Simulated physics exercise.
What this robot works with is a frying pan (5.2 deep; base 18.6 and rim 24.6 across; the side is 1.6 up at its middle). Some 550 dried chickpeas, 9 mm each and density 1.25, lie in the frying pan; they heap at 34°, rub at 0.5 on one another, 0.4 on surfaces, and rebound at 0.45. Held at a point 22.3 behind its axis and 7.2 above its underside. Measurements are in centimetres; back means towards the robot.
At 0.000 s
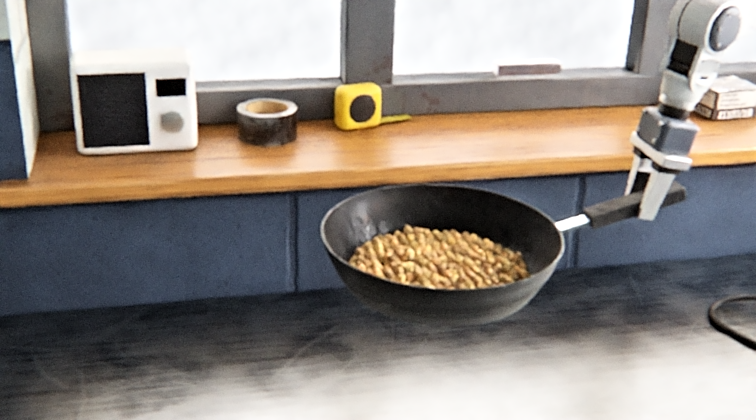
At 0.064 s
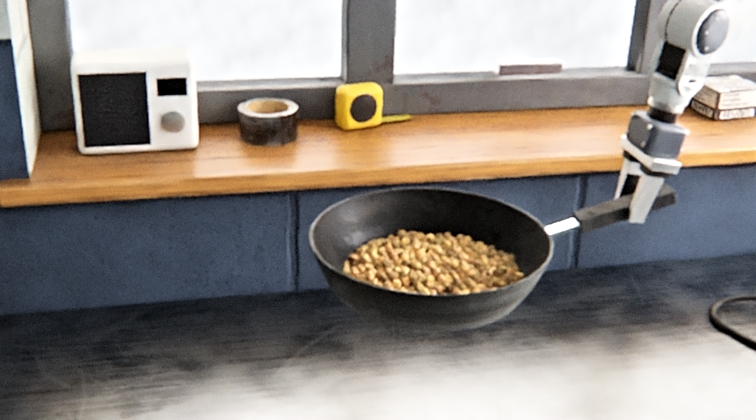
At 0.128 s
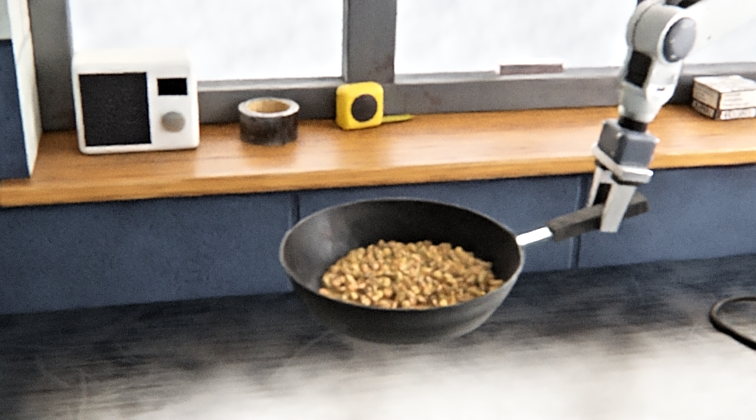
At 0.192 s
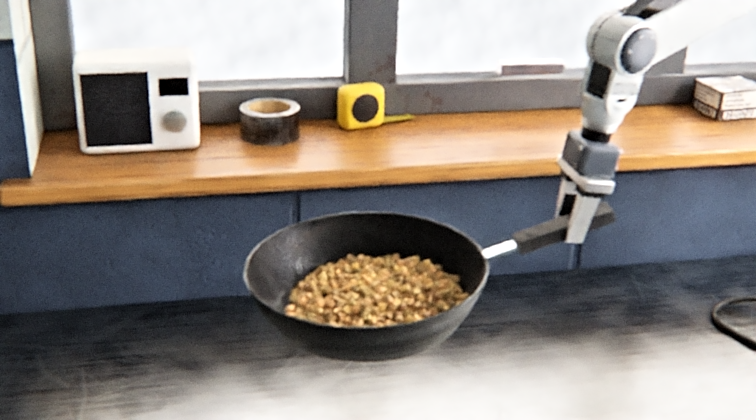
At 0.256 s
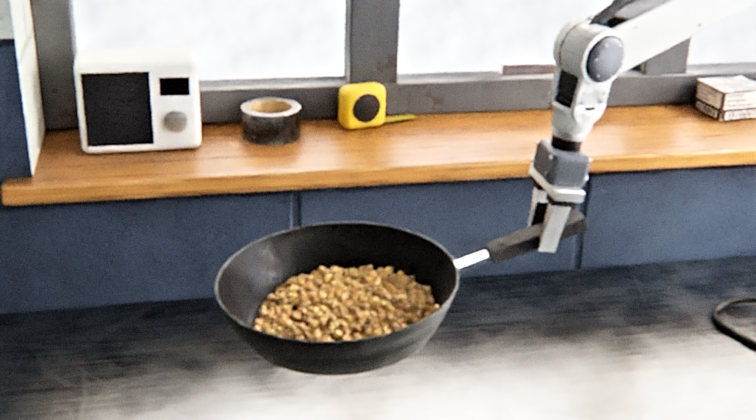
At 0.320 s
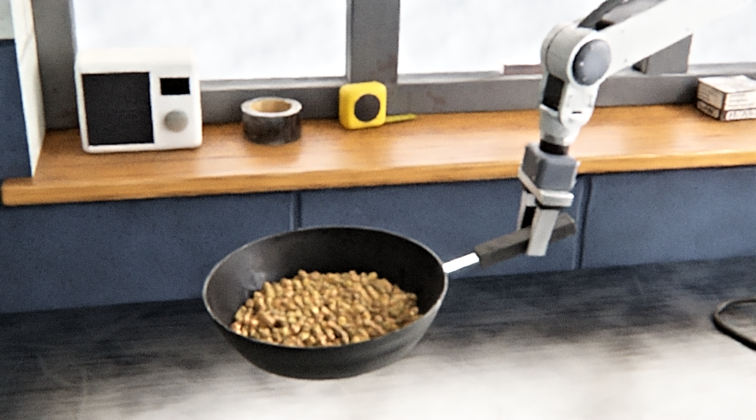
Black frying pan of dried chickpeas moving left and slightly downward above a dark countertop, gripped at its handle by a robot arm.
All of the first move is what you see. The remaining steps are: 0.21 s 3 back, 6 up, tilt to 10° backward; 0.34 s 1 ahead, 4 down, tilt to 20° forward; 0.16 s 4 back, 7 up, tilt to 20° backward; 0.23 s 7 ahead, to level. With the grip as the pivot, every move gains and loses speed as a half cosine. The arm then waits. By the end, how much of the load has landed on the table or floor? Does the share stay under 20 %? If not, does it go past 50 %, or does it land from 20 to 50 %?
Yes, it stays under 20 %.
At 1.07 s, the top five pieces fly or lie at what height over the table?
Estimate above table: About 57 centimetres.
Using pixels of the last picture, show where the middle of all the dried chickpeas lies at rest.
The middle of all the pieces at rest is around (336, 227).
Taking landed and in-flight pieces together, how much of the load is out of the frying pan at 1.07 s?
By my estimate, around 50 percent.
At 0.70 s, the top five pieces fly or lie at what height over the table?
They are around 24 cm up.
By 0.70 s, tilted 4° forward, highest piece 25 above the table; 550 in the frying pan.
By 1.07 s, tilted 18° backward, highest piece 57 above the table; 264 in the frying pan, 286 in flight or on a rim.
By 1.46 s, level, highest piece 56 above the table; 476 in the frying pan, 1 on the table or floor, 73 in flight or on a rim.
By 2.51 s, level, highest piece 31 above the table; 537 in the frying pan, 13 on the table or floor.
Final count, 537 in the frying pan, 13 on the table or floor. That is 2 % on the table or floor.
